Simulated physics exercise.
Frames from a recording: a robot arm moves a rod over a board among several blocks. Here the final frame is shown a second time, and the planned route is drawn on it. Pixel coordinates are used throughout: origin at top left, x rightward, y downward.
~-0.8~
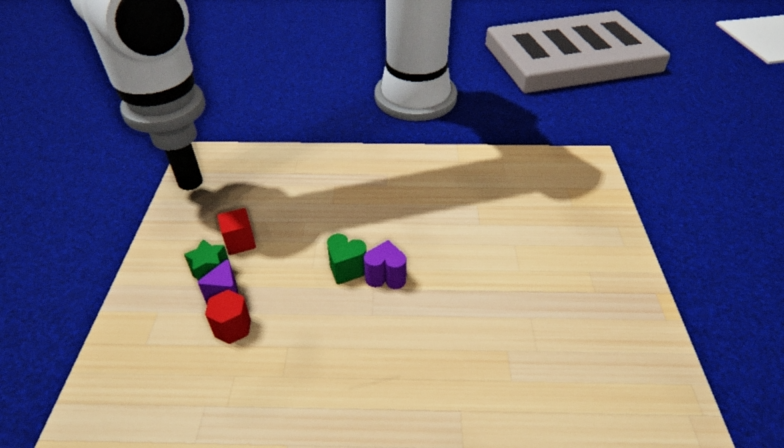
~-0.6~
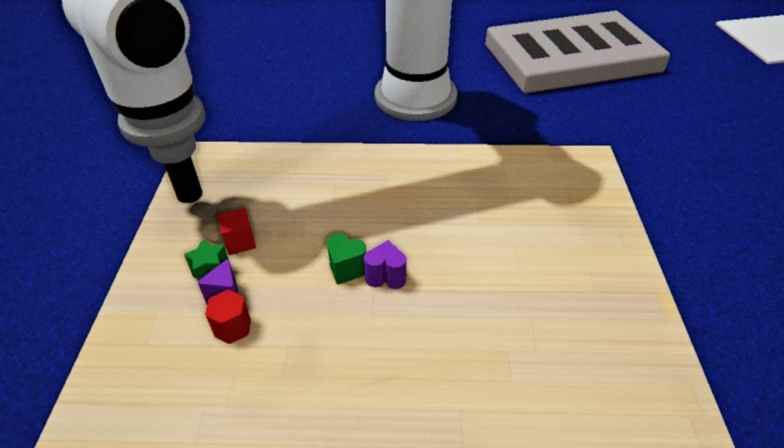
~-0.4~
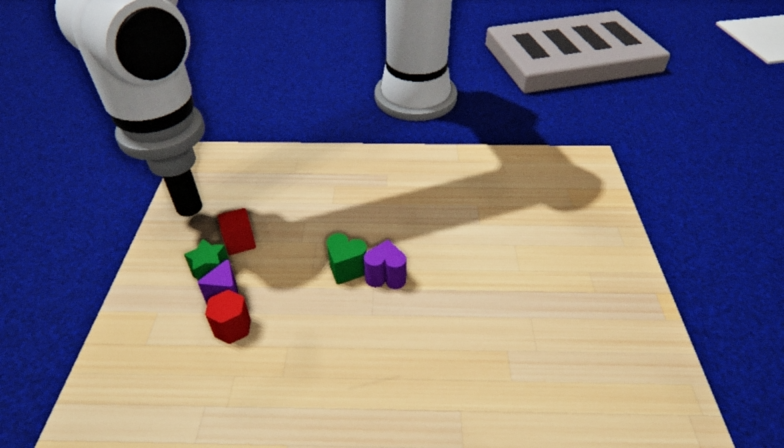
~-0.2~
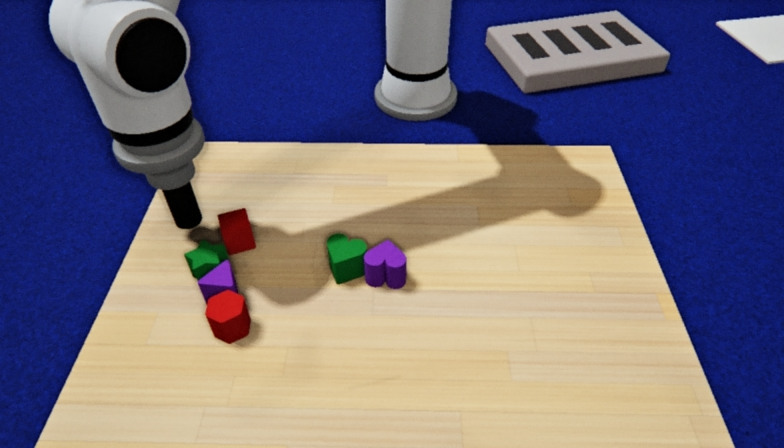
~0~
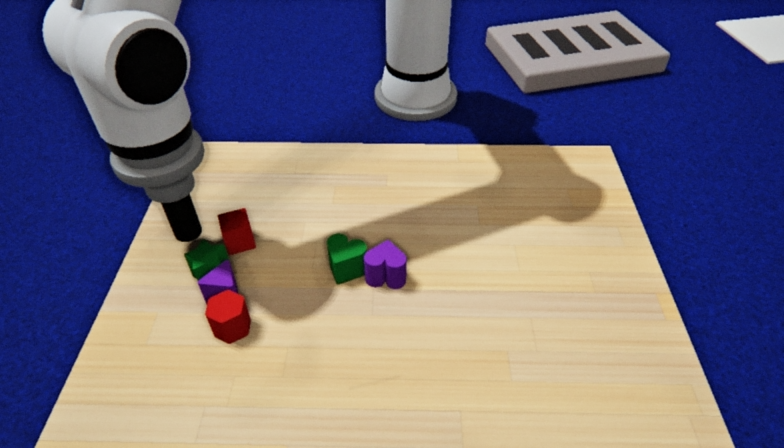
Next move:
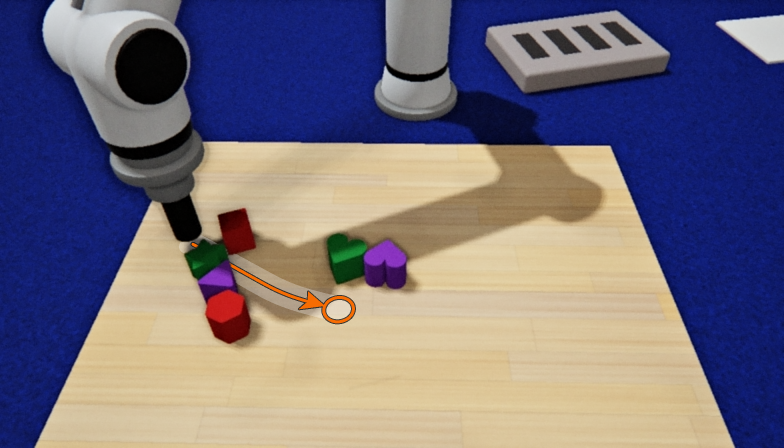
A robot arm holding a black rod starts near the upper left corner of a wooden board, just above a cluster of red, green and purple blocks. The rod moves slowly a short way down toward the green star, while the blocks, including two hearts near the center, stay still.
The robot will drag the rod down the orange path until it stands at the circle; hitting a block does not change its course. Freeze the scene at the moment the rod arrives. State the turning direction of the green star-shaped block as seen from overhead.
The block turns clockwise.
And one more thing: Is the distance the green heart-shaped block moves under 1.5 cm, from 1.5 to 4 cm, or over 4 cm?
Its final spot will lie within 1.5 cm of the current one.
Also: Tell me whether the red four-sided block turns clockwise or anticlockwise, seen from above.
Rotates counter-clockwise.
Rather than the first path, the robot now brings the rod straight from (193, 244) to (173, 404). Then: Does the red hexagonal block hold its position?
Yes, that is how it ends up.
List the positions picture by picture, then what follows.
Rod tip (191, 183); block tops, green star-shaped block (205, 254); purple triangular block (219, 276); red hexagonal block (225, 306); red four-sided block (234, 220); green heart-shaped block (345, 247), in the first frame.
Rod (190, 195); blocks unchanged, in the second frame.
Rod (190, 208); blocks unchanged, in the third frame.
Rod (189, 221); blocks unchanged, in the fourth frame.
Rod (189, 233); green star-shaped block (205, 254); purple triangular block (219, 276); red hexagonal block (225, 306); red four-sided block (234, 220); green heart-shaped block (345, 247), in the fifth frame.
Path on the board, from (193, 244) via (258, 280), ending at (339, 309).
The first path, step by step. One third of the way, rod (233, 257); green star-shaped block (216, 269), turned 55° clockwise; purple triangular block (224, 294), turned 20° anticlockwise; red hexagonal block (226, 319), turned 20° clockwise; red four-sided block (239, 221), turned 30° anticlockwise.
Two thirds of the way, rod (280, 282); green star-shaped block (224, 271), turned 110° clockwise; purple triangular block (220, 302), turned 25° anticlockwise; red hexagonal block (226, 326), turned 15° clockwise; red four-sided block (239, 221), turned 30° anticlockwise.
At the end, rod (337, 298); green star-shaped block (224, 271), turned 110° clockwise; purple triangular block (220, 302), turned 25° anticlockwise; red hexagonal block (226, 326), turned 15° clockwise; red four-sided block (239, 221), turned 30° anticlockwise; green heart-shaped block in place.
